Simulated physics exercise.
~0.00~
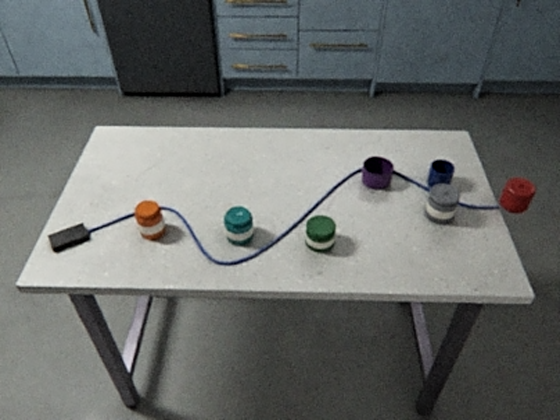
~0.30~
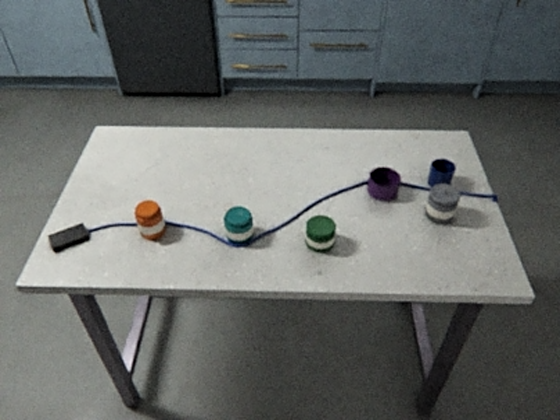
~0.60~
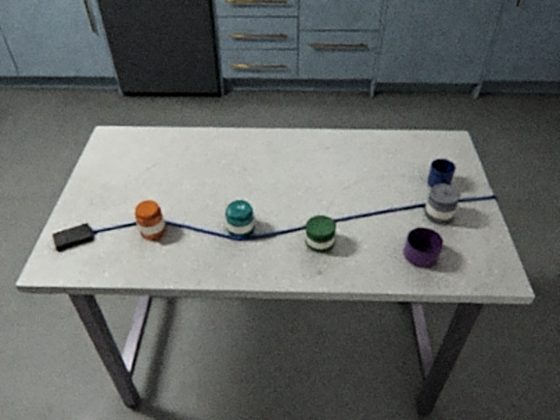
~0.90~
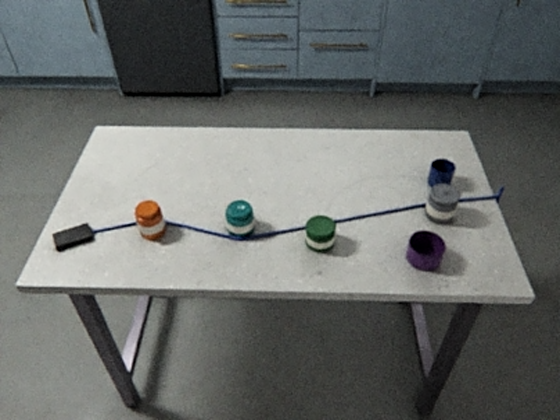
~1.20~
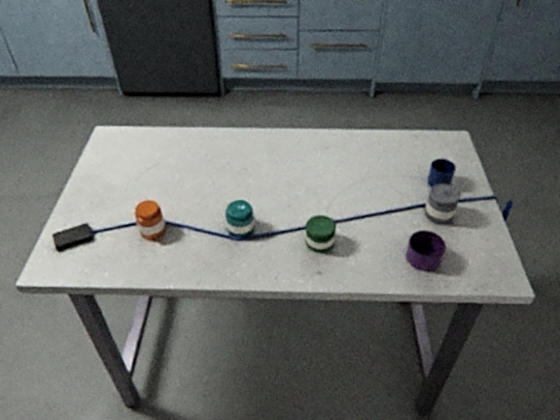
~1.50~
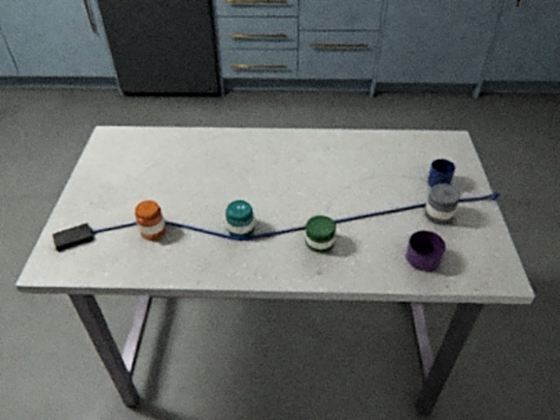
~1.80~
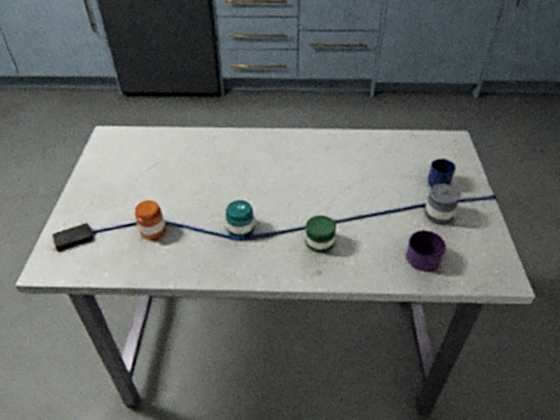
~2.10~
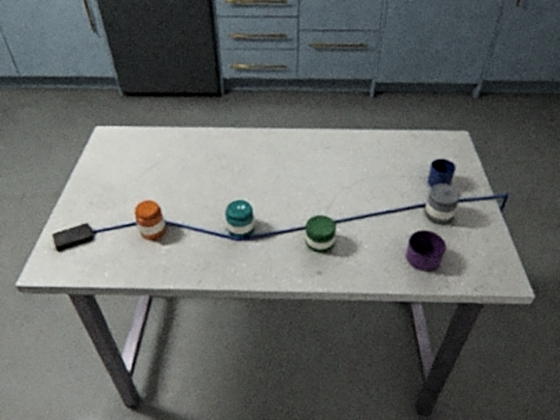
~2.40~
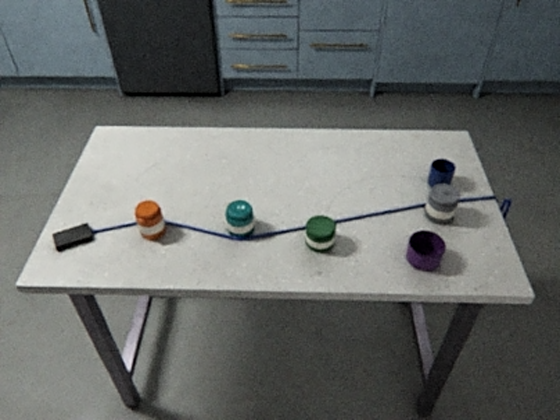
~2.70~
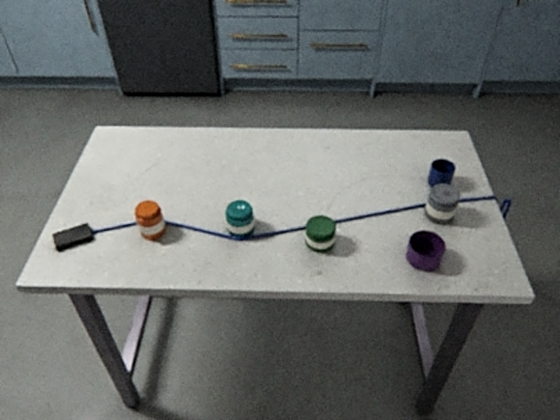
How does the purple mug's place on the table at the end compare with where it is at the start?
At the start the purple mug stands toward the back of the table, to the left of the blue mug and the grey tin. By the end it is farther right and nearer the front edge, standing in front of the grey tin.
